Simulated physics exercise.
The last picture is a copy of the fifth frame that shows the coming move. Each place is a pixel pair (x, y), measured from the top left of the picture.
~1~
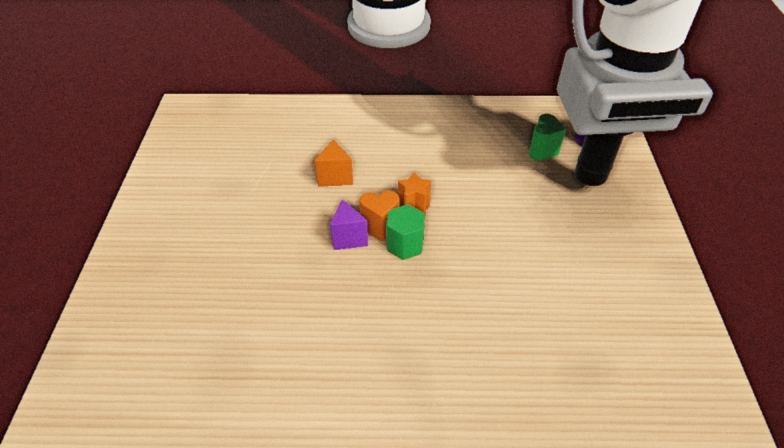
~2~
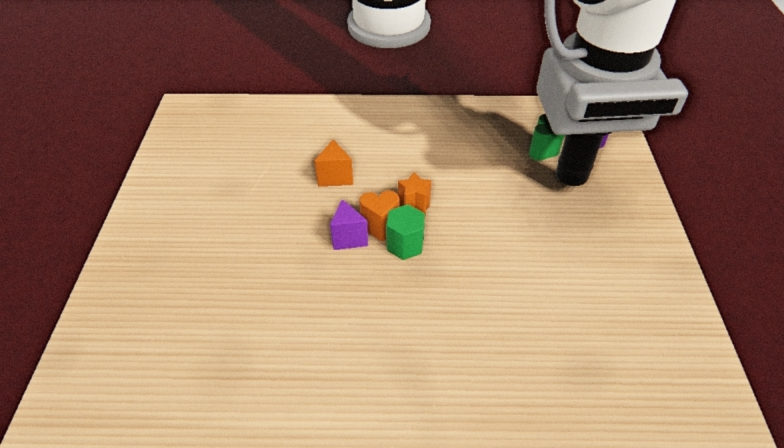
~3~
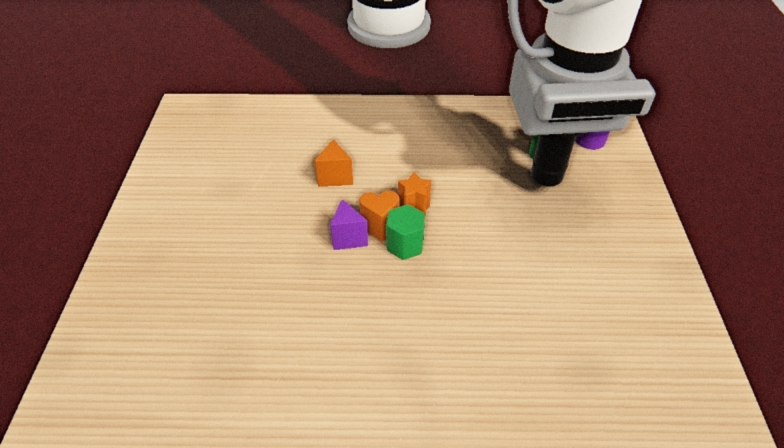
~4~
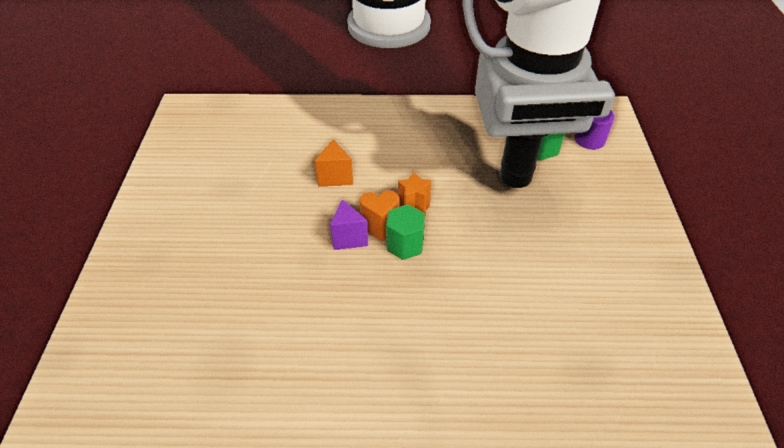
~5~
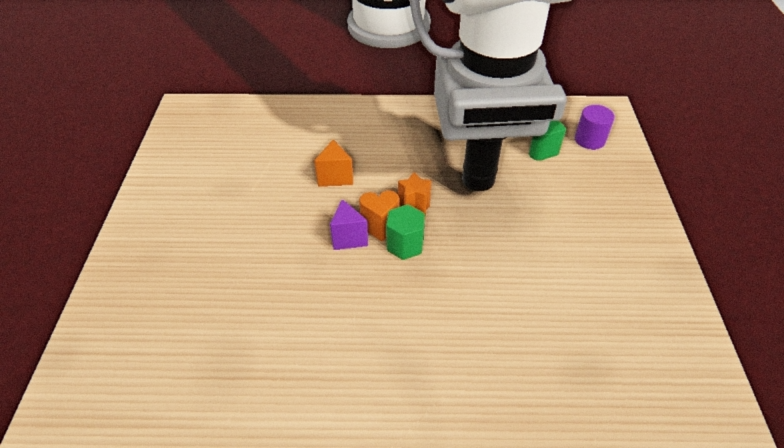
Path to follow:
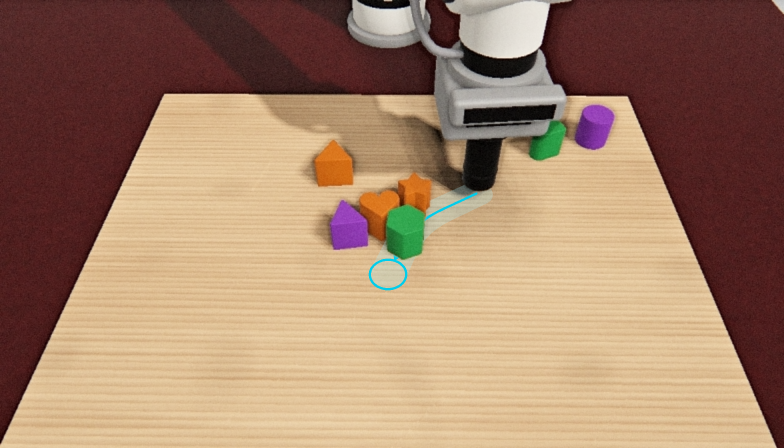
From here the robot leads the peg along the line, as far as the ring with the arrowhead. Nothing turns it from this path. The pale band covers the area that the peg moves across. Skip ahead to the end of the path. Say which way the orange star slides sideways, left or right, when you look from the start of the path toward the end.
Answer: Rightward.
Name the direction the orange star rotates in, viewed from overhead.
My answer: Clockwise.
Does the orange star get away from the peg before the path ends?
The answer is yes.
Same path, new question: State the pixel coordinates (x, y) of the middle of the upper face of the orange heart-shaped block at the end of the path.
If I read the scene right, the answer is (358, 203).
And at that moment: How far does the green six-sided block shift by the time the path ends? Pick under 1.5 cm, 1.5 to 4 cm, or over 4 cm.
I'd go with over 4 cm for this block.
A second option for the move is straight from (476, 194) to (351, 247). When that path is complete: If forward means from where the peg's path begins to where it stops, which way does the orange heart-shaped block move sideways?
Shifts right.
The line goes from (476, 194) through (439, 211) and (407, 237) to (388, 274).
On the path given first. One third of the way, peg at (439, 199); orange star at (408, 185).
Two thirds of the way, peg at (407, 226); purple triangle at (338, 217), turned 20° anticlockwise; orange heart-shaped block at (358, 203), turned 15° anticlockwise; green six-sided block at (392, 238), turned 15° anticlockwise; orange star at (392, 189), turned 35° clockwise.
At the end, peg at (388, 262); purple triangle at (338, 217), turned 20° anticlockwise; orange heart-shaped block at (358, 203), turned 15° anticlockwise; green six-sided block at (371, 278); orange star at (392, 189), turned 35° clockwise.
